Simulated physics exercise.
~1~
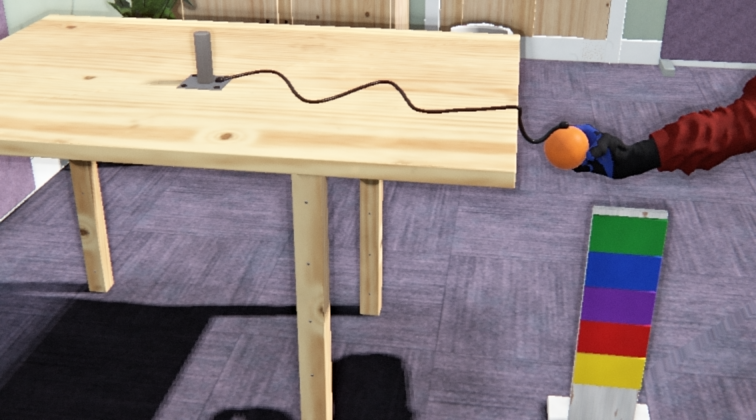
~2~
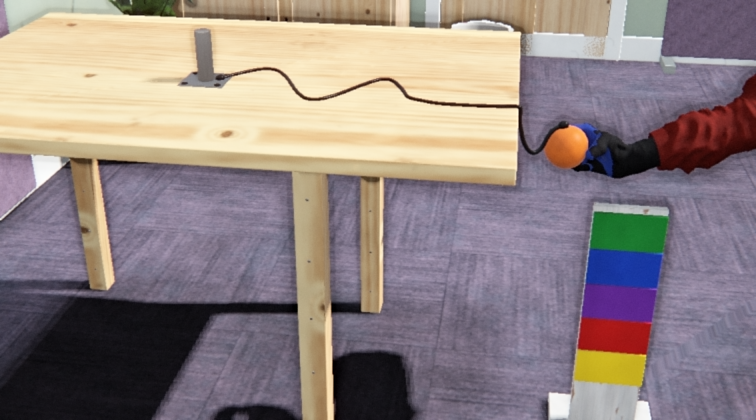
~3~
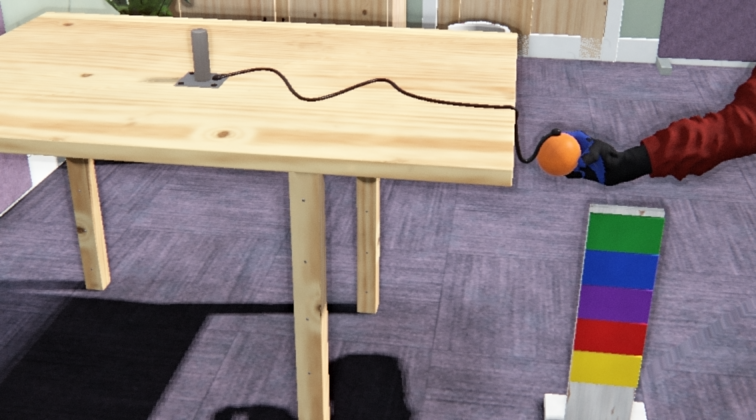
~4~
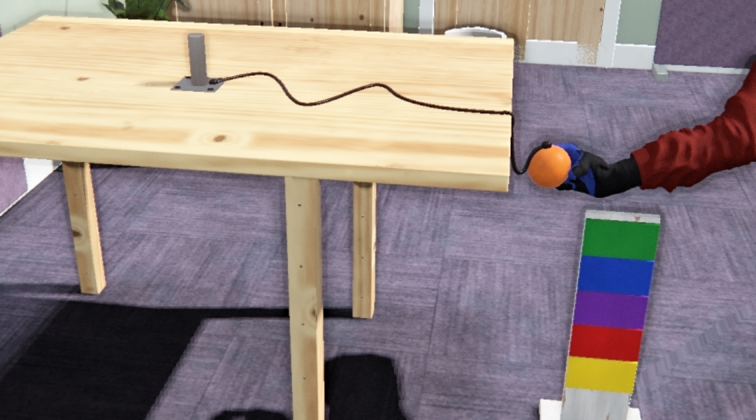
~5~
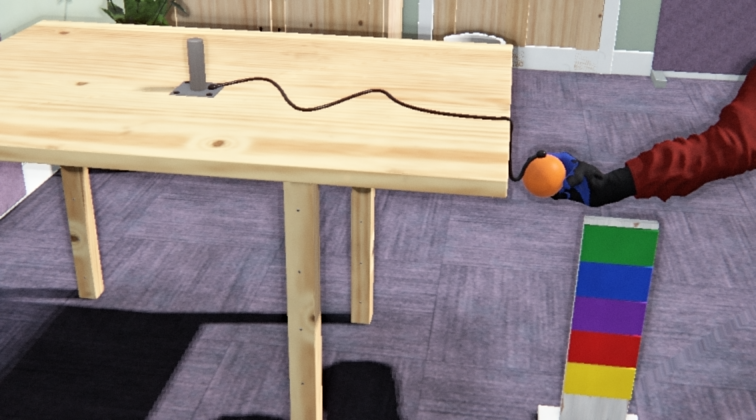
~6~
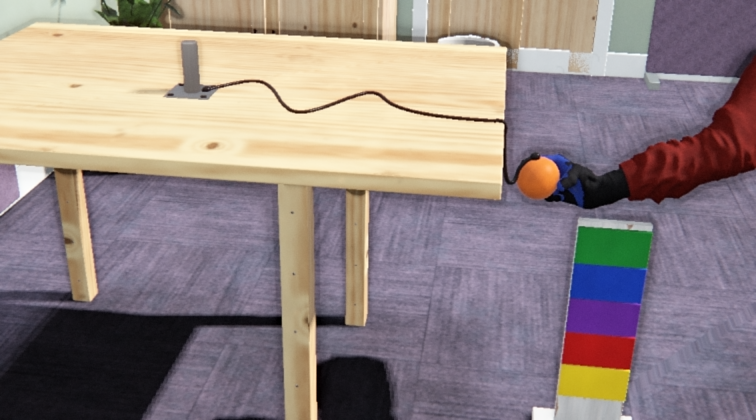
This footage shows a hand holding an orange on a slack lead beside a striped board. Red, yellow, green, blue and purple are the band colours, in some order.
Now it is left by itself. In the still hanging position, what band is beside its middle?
Its centre hangs level with the red band.
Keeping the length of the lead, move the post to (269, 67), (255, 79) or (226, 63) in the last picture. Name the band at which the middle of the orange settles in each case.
The first case gives yellow, the second yellow and the third red.
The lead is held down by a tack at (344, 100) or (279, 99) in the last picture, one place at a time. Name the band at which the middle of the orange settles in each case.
In that order: Blue; purple.
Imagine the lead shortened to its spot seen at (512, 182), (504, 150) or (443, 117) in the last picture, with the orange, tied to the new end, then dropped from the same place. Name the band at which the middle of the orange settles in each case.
For the first: Purple; for the second: Blue; for the third: Higher than all five.
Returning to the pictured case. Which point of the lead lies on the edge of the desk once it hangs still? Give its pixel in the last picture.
Location: About (388, 102).
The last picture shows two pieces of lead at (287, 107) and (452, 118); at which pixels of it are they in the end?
First one close to (353, 103), second close to (498, 190).
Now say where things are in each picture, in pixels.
In the first picture, orange (566, 148); green (628, 237); blue (623, 273); purple (618, 307); red (613, 340); yellow (609, 372).
In the second picture, orange (566, 147); lead through (259, 70) (298, 93) (361, 86) (411, 99) (511, 107).
In the third picture, orange (558, 154).
In the fourth picture, orange (549, 166); lead through (252, 74) (291, 98) (354, 91) (416, 103) (511, 121).
In the fifth picture, orange (544, 176).
In the sixth picture, orange (538, 178); lead through (245, 82) (284, 105) (347, 99) (409, 111) (504, 128).
Soon after, orange near (465, 334); level with red.
Then, orange near (502, 340); level with red.
At rest, orange near (482, 341); level with red. Its middle rests at the red band.
